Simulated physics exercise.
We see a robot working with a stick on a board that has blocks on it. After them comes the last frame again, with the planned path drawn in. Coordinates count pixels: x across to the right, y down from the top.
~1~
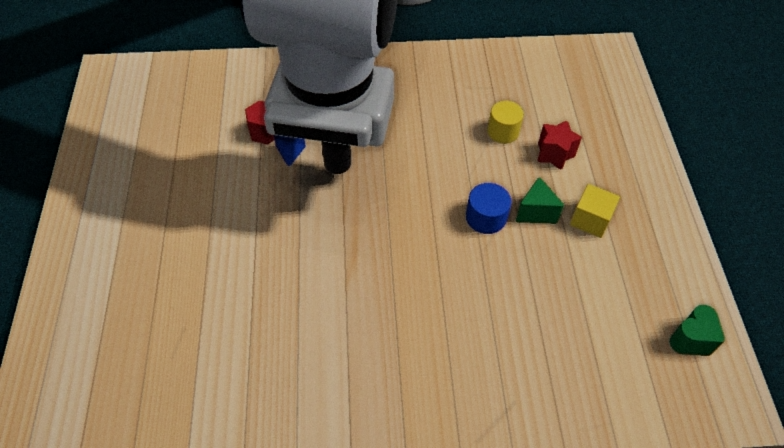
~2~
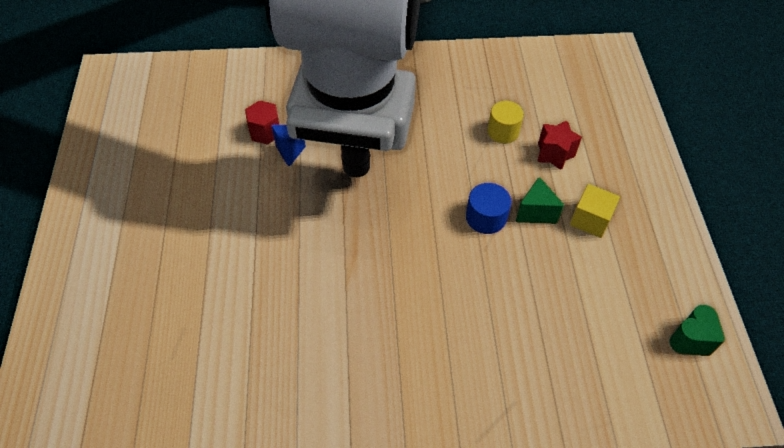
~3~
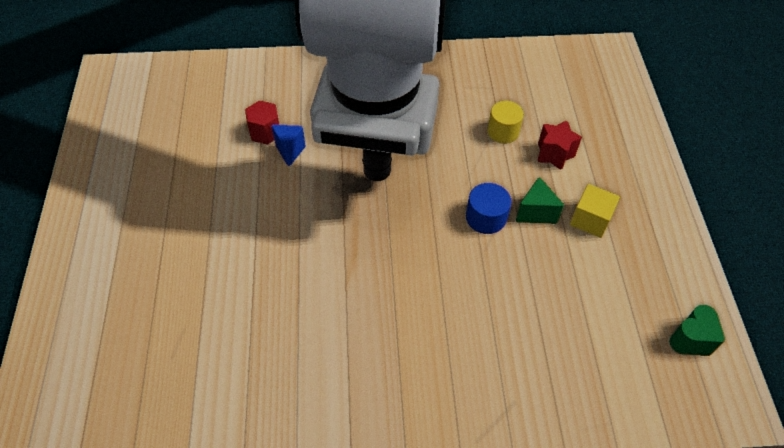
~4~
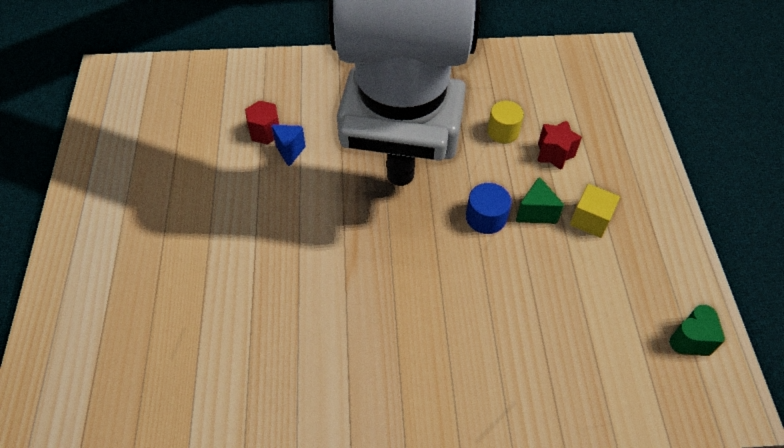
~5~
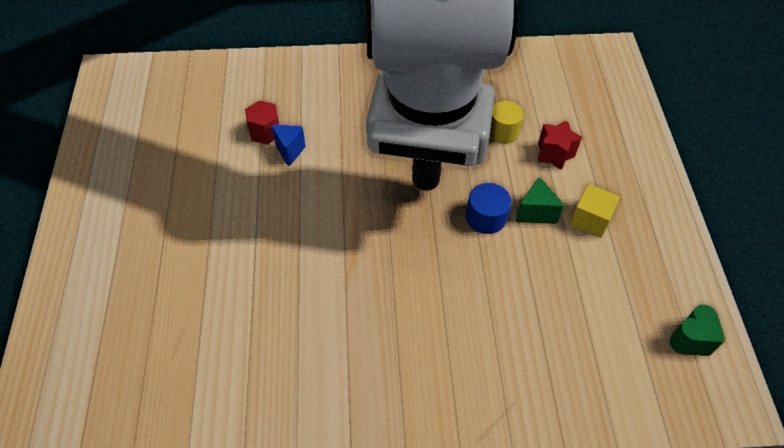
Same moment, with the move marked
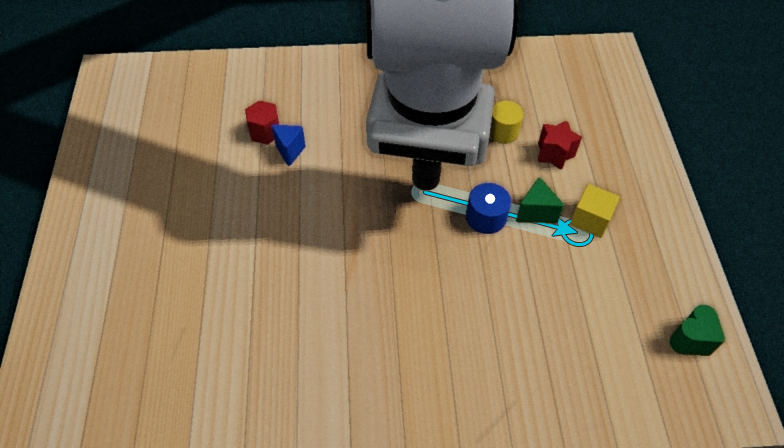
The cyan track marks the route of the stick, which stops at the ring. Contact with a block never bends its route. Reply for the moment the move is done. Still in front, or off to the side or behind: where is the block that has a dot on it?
At the end of the path, the stick has already lost the block that has a dot on it, which lies beside or behind it.
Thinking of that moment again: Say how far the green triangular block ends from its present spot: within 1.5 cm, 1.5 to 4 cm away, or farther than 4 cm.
It will move more than 4 cm.
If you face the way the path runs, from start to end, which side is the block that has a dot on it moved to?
The shift is to the right of that direction.
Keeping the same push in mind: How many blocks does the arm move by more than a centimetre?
The count will be 3 or more.
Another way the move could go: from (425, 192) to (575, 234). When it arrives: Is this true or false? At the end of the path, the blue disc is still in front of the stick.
That claim is false.
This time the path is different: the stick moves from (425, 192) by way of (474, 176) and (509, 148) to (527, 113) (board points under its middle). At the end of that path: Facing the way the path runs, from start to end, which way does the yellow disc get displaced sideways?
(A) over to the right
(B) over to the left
Choice B: Over to the left.
Drawn move, in a line from (425, 192) to (577, 233); the dot is on the blue disc.
On the path given first. One third of the way, stick (477, 194); blue disc (506, 207); green triangular block (545, 197), turned 15° anticlockwise.
Two thirds of the way, stick (529, 208); blue disc (542, 230); green triangular block (566, 205), turned 65° anticlockwise.
At the end, stick (582, 222); blue disc (554, 237); green triangular block (621, 215), turned 80° anticlockwise; red star still; yellow four-sided block (653, 206), turned 15° anticlockwise.
